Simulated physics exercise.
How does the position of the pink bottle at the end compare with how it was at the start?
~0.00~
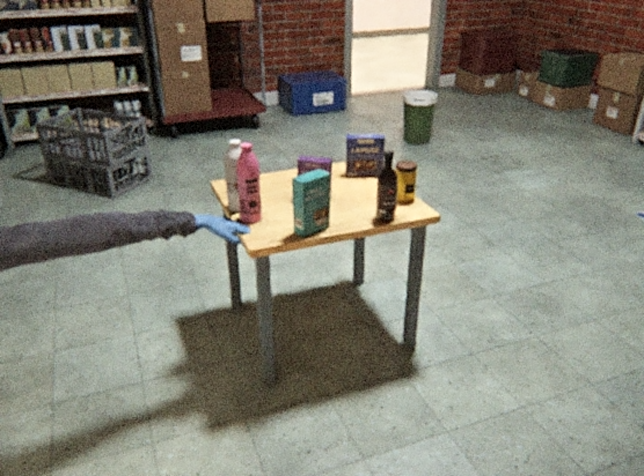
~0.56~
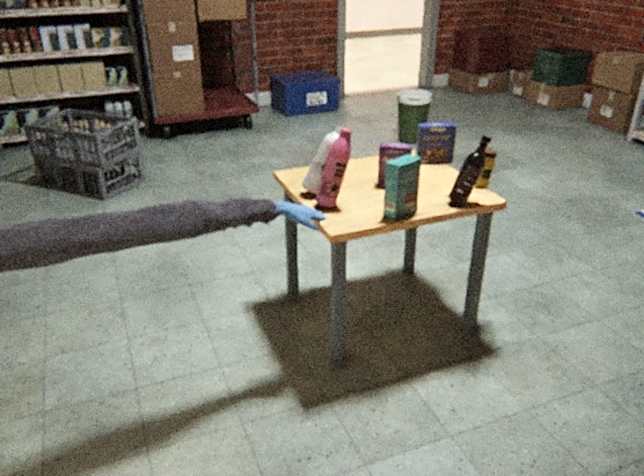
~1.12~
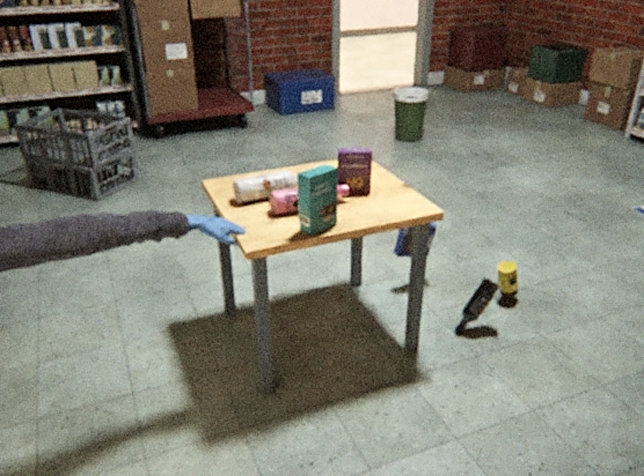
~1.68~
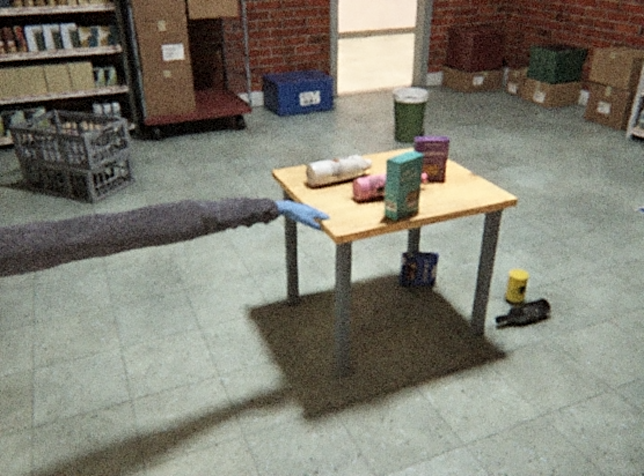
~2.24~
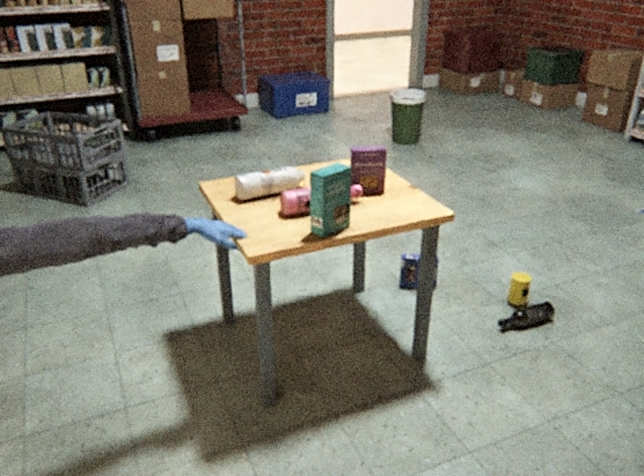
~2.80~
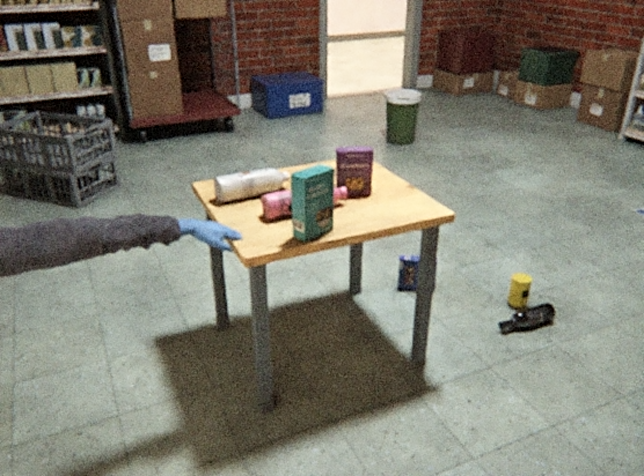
At the start the pink bottle stands upright on the table, and at the end it lies on its side on the tabletop.
A gloved hand jerks a table side to side, toppling two bottles and dropping three items.
